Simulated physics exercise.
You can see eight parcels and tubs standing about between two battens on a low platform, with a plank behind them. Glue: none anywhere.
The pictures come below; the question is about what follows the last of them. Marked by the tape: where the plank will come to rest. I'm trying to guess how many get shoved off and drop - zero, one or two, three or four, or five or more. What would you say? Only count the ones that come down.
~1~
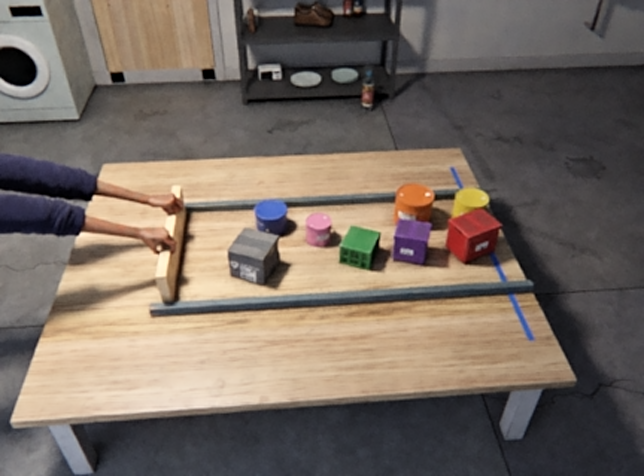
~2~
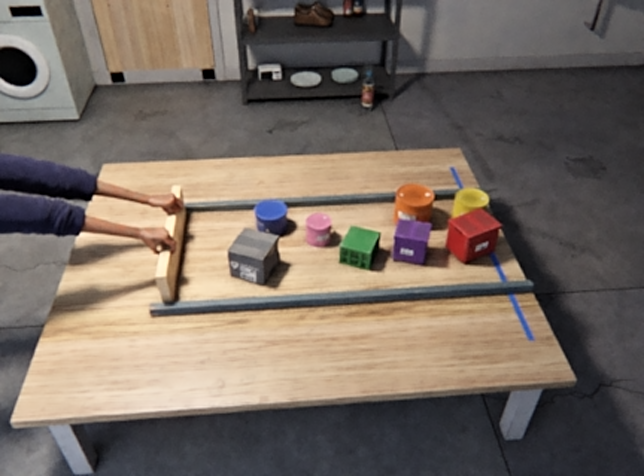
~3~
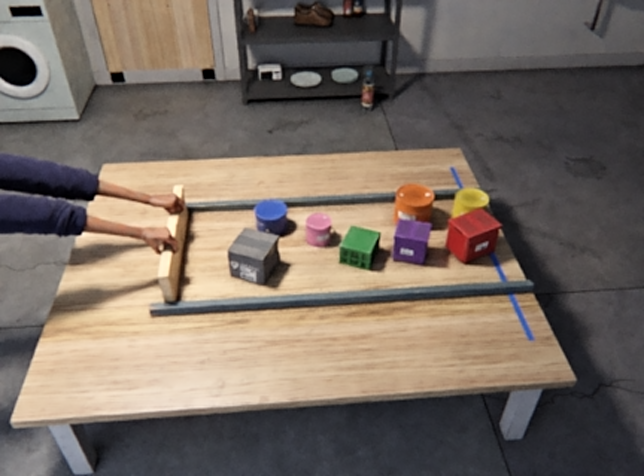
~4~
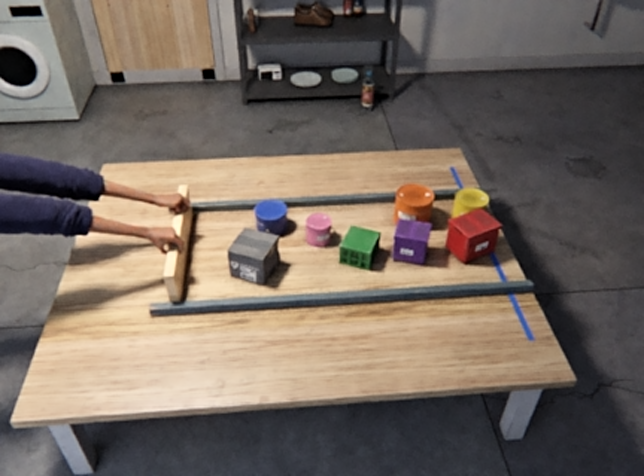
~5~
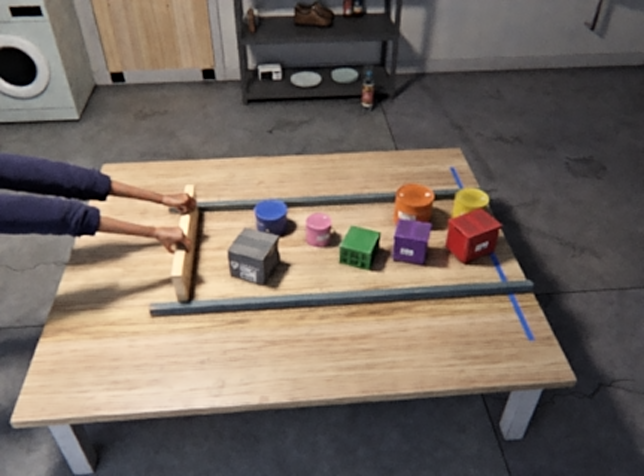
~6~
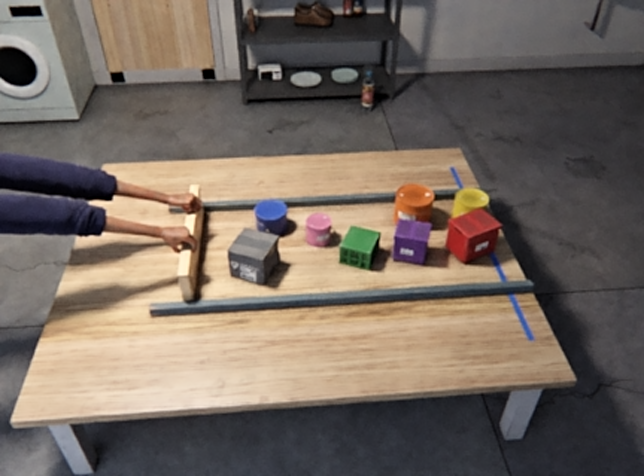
Honestly, the ones lost over the side add up to five and up.
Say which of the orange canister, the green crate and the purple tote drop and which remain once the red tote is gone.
In that case the orange canister winds up down, the green crate winds up down, and the purple tote winds up down.
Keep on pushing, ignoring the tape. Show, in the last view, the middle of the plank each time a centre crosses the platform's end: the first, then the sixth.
(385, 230), then (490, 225).
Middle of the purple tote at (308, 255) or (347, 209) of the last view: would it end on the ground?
Taking the two places in order, it ends up down and then ends up down.
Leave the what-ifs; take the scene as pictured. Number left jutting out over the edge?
It totals 3.
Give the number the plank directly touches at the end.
3 end up touching it.
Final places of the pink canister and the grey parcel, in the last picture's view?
You'll see the pink canister at (496, 222), with the grey parcel at (512, 238).
A little later, none off yet; yellow canister at rest near (470, 208); red tote at rest near (472, 236); orange canister at rest near (413, 207).
When it is over, the number that fall off is five or more; down, green crate, purple tote, orange canister, red tote and yellow canister.
